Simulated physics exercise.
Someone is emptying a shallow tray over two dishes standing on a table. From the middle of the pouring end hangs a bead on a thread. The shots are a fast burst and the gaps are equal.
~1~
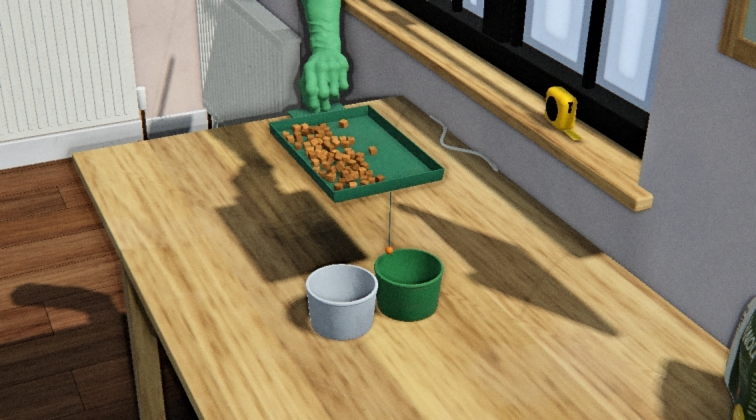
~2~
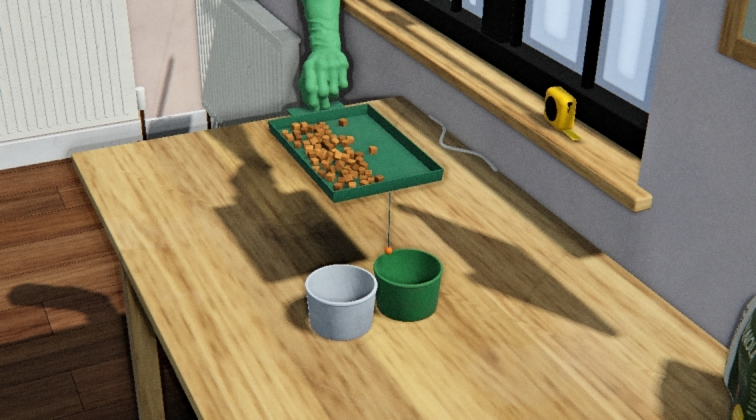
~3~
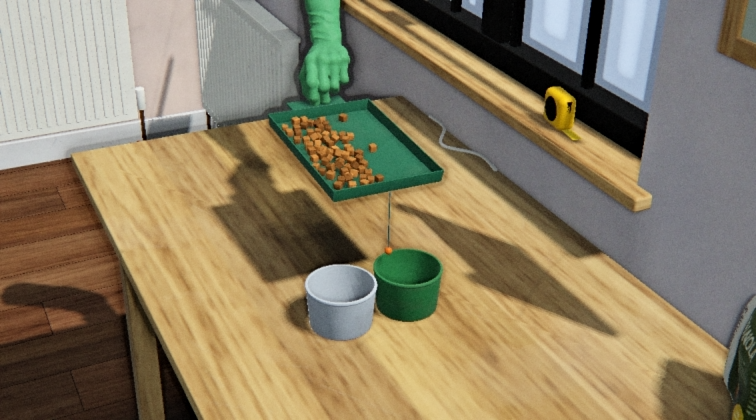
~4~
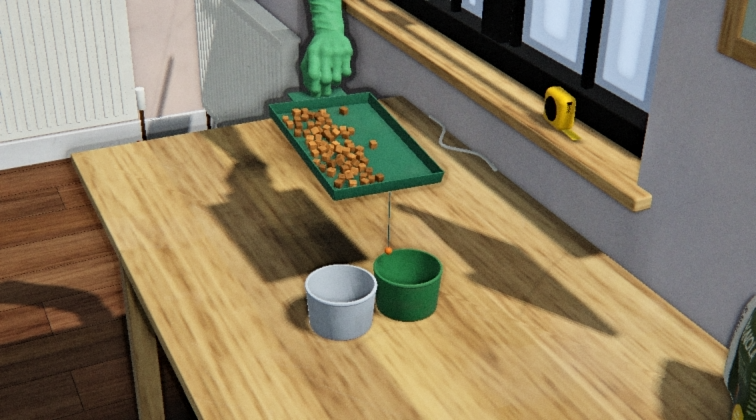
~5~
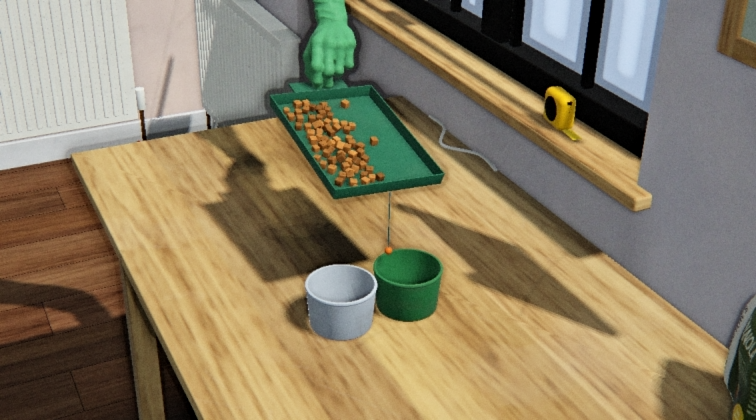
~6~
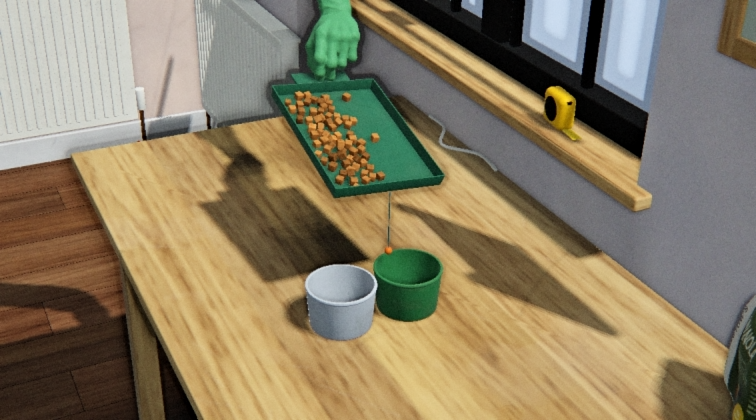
At first, a green hand holds a shallow green tray of small orange-brown cubes nearly level above a wooden table, near a pale dish and a green one. Then the hand gradually raises the tray's far end, tilting it toward the dishes, while the cubes stay bunched along its left side.
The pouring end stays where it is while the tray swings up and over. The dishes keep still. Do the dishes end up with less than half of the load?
Yes, they get under half.
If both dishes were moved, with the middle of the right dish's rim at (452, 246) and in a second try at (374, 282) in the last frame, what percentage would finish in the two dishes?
In turn 40 and 10 in a hundred.
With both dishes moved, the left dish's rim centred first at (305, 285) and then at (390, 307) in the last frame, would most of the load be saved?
Placing 1: A minority of it. Placing 2: A minority of it.
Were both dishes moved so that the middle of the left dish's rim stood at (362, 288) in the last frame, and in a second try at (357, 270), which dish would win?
At place one the right of the pair; at place two the right of the pair.
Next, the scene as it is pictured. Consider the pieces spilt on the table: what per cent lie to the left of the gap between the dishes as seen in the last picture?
Left fraction: Around 0 per cent.
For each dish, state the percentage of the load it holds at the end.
So the left dish keeps 0 per cent, and the right one keeps 30 per cent.
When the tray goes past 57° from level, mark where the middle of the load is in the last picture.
Roughly (398, 163).
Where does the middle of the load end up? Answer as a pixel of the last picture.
I'd put the middle somewhere around (435, 309).
Just after the last frame, tray tipped steeply; almost all on the tray; just a few in the air.
A moment on, tray tipped right over; almost all on the tray; just a few in the right dish; about a tenth outside both; just a few in the air.
Further on, tray tipped past a quarter turn; roughly a third in the right dish; roughly two thirds outside both.
When it is over, tray tipped past a quarter turn; not one in the left dish; roughly a third in the right dish; roughly two thirds outside both.
